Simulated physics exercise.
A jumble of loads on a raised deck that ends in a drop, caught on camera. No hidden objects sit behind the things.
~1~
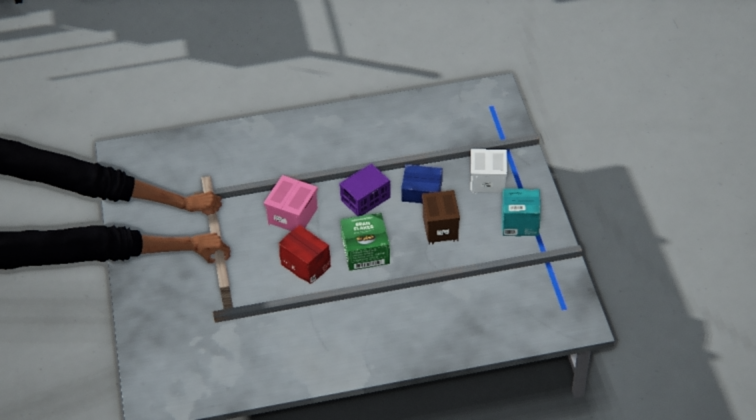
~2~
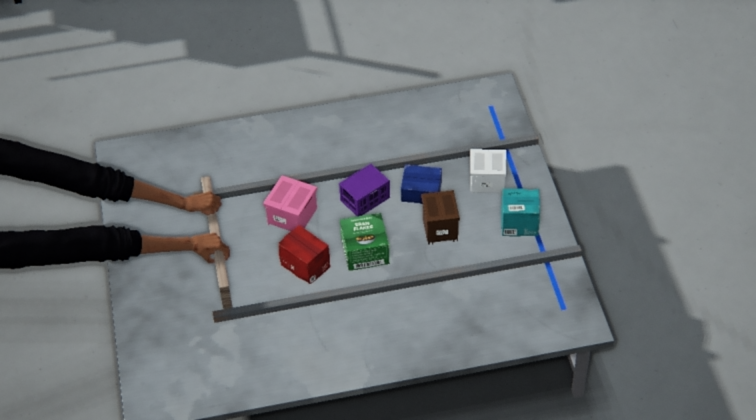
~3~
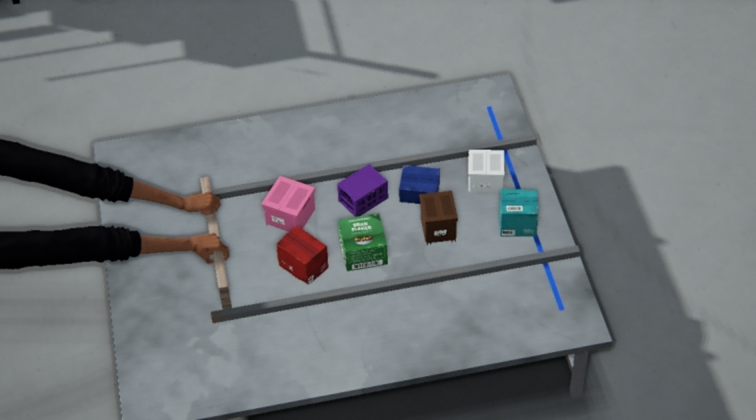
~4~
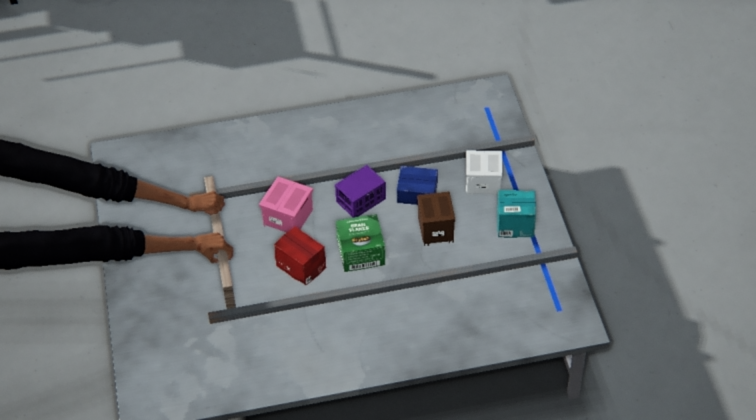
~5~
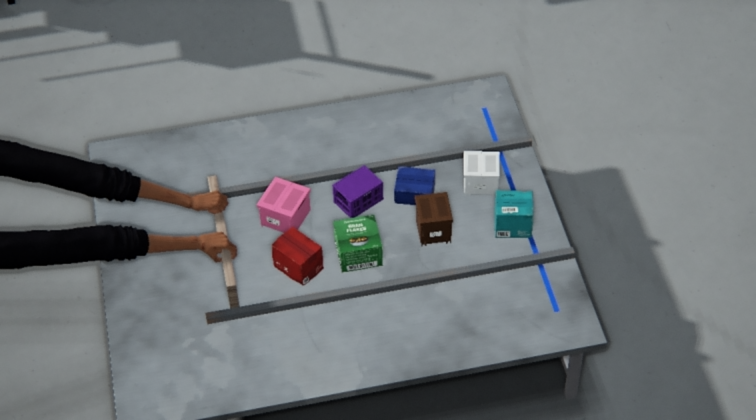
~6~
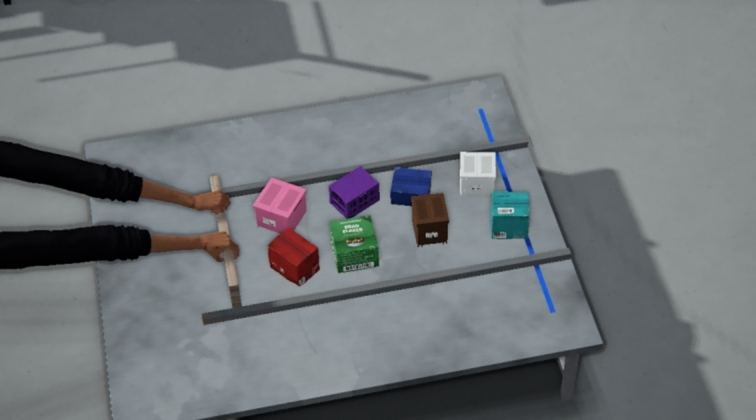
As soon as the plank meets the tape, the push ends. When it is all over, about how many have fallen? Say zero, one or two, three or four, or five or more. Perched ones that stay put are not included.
More than four drop off.
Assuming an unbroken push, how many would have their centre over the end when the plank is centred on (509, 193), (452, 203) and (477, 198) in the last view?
The counts would come out as 6, 3 and 4.
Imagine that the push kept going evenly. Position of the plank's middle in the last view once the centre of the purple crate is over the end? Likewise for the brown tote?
About (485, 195), and about (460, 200) for the other.
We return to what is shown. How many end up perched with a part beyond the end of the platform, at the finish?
I get 1.
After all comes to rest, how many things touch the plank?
That makes 2.
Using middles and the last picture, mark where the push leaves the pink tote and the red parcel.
The pink tote ends at (521, 156) and the red parcel at (541, 221).
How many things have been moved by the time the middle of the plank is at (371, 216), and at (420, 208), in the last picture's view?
First 7, after that 8.
Soon after, none off yet; turquoise parcel at rest near (510, 215); white tote at rest near (478, 175); brown tote at rest near (430, 220).
Then, none off yet; turquoise parcel moved a little near (518, 214); white tote moved about its own width near (514, 168); brown tote moved about its own width near (481, 211).
Further on, two off so far; turquoise parcel falling near (597, 260); white tote on the ground near (559, 225); brown tote moved well along near (551, 199).
At rest, the number that fall off is five or more; fallen, green box, purple crate, blue box, brown tote, white tote and turquoise parcel.
